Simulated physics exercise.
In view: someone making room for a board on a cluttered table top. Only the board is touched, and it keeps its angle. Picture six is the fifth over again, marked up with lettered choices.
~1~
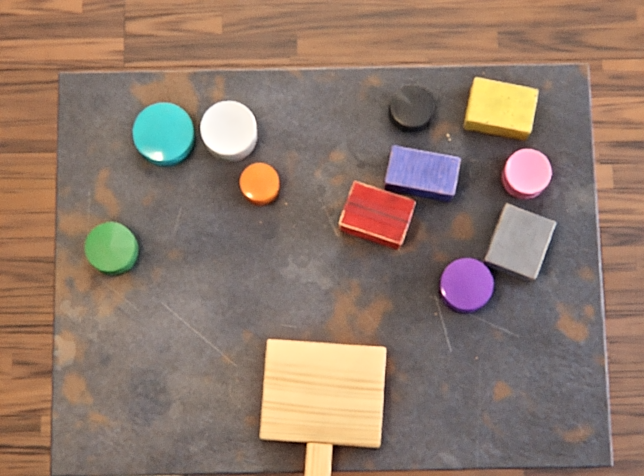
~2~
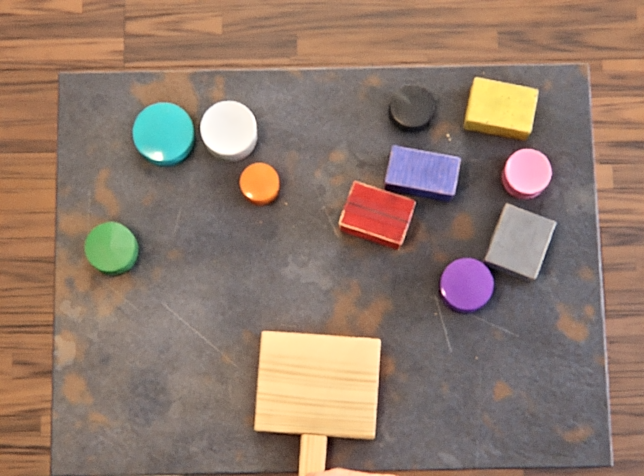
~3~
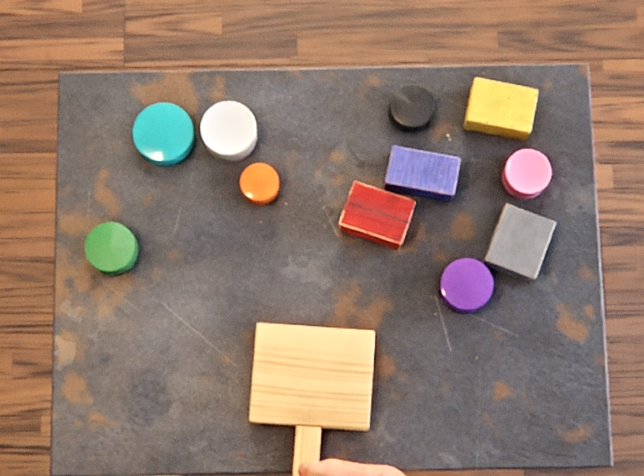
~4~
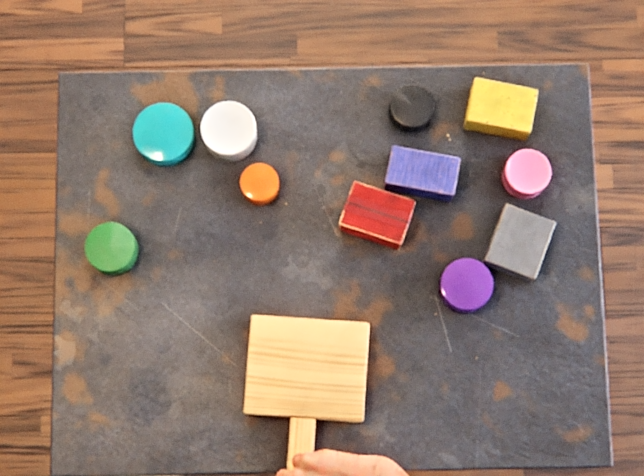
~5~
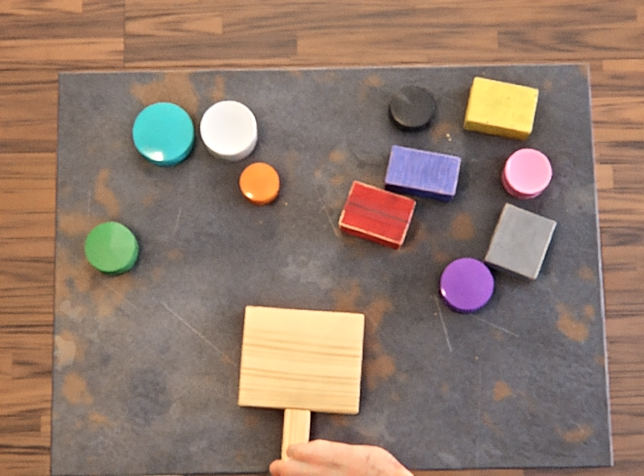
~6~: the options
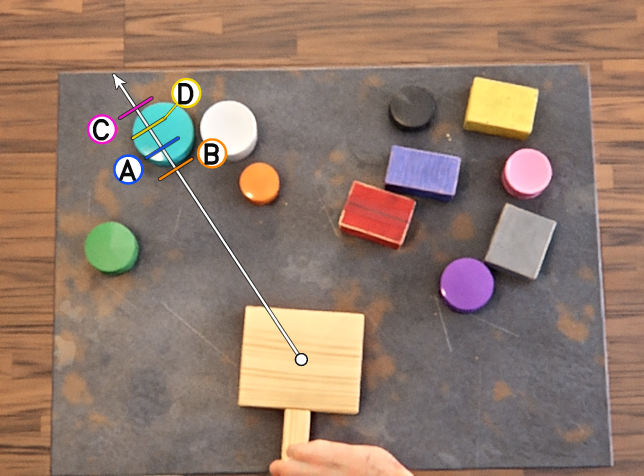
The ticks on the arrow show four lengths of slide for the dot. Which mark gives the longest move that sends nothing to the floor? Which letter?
A is the last safe stop.
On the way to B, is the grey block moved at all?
No.
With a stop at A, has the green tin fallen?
By then, no.
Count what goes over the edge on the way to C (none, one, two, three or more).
In all, two.
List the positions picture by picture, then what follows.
The first frame shows orange pot (260, 184); green tin (112, 249); white jar (230, 132).
The second frame shows board (318, 384); yellow block (501, 109).
The third frame shows board (312, 376); black tin (412, 109).
The fourth frame shows board (307, 368); purple pot (466, 287).
The fifth frame shows board (301, 360); blue block (422, 174); turquoise pot (165, 135); orange pot (260, 184).
On the marked copy, A at (162, 148); B at (176, 169); C at (136, 108); D at (149, 128); the arrow from (301, 359) to (114, 75); the white dot at (301, 359).
Following A. Soon after the start, board (250, 283); black tin (412, 109); yellow block (501, 109).
Later, board (201, 208); turquoise pot (164, 129); orange pot (272, 149).
In the end, board (164, 151); turquoise pot (158, 76); white jar (223, 82); nothing has fallen.
As for the rest, B is safe but short; C drops the turquoise pot and white jar; D drops the turquoise pot and white jar.
